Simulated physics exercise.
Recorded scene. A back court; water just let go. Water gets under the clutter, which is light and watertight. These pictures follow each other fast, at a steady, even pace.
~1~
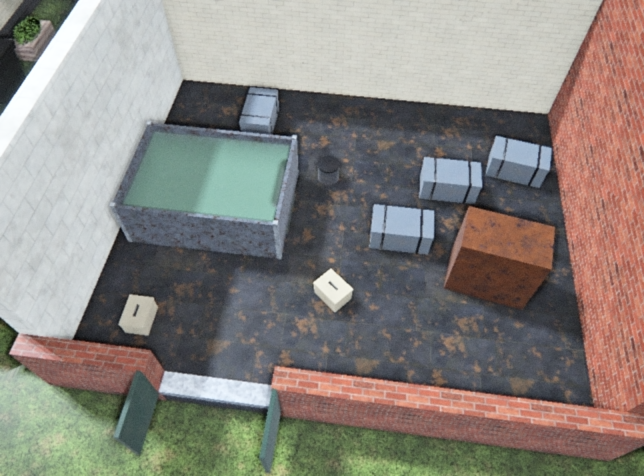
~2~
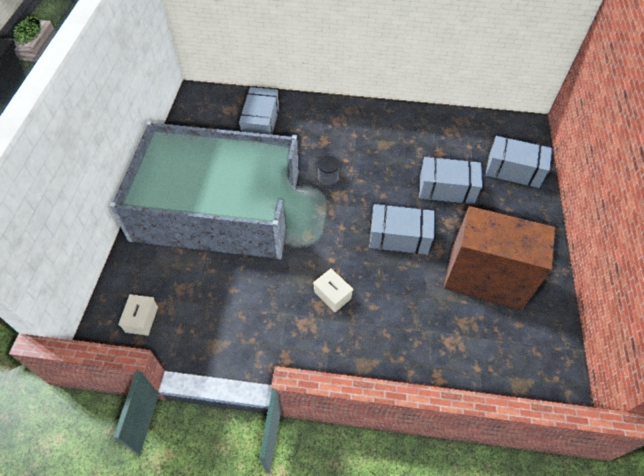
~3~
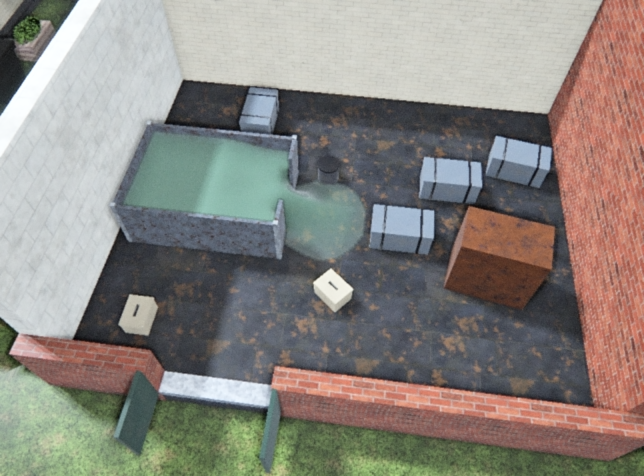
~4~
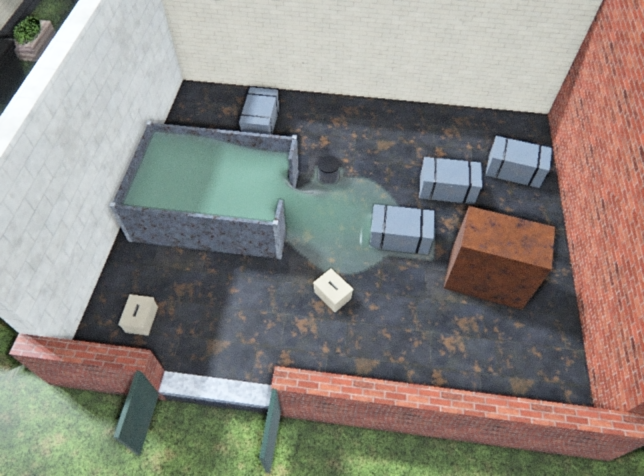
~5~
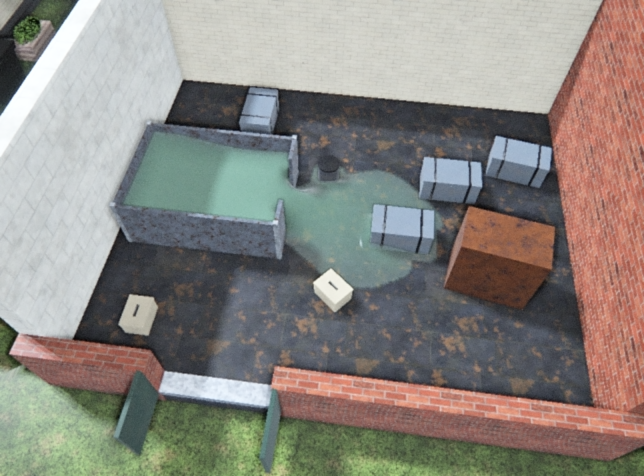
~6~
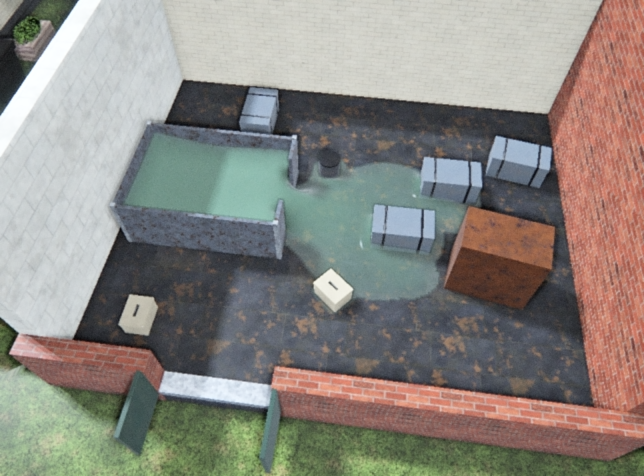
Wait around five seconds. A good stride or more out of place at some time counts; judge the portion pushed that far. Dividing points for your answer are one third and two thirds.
Answer: A share between one and two thirds.
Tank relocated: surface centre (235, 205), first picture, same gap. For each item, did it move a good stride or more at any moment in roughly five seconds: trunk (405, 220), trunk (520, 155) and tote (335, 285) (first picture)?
Results in order: Made it that far / made it that far / never that far.
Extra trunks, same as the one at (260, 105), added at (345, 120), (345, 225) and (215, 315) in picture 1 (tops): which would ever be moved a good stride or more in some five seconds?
Copy by copy, in order: Largely stays, relocated, largely stays.
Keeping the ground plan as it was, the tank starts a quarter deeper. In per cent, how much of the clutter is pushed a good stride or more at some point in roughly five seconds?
About 60 %.
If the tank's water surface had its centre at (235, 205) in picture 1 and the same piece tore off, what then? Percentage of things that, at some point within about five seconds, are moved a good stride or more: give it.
It works out at about 50 percent.
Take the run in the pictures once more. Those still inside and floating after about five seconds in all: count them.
It comes to 4.
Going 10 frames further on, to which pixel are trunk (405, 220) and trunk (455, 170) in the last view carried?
(467, 201) and (518, 155).
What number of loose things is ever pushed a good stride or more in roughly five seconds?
The figure is 4.
A moment on, 0 of 8 are well off their spots; 0 afloat.
Next, 3 of 8 are well off their spots; 1 afloat.
Later, 4 of 8 are well off their spots; 4 afloat.
In the end, 4 of 8 are well off their spots, and 4 have been at some point; 4 afloat.
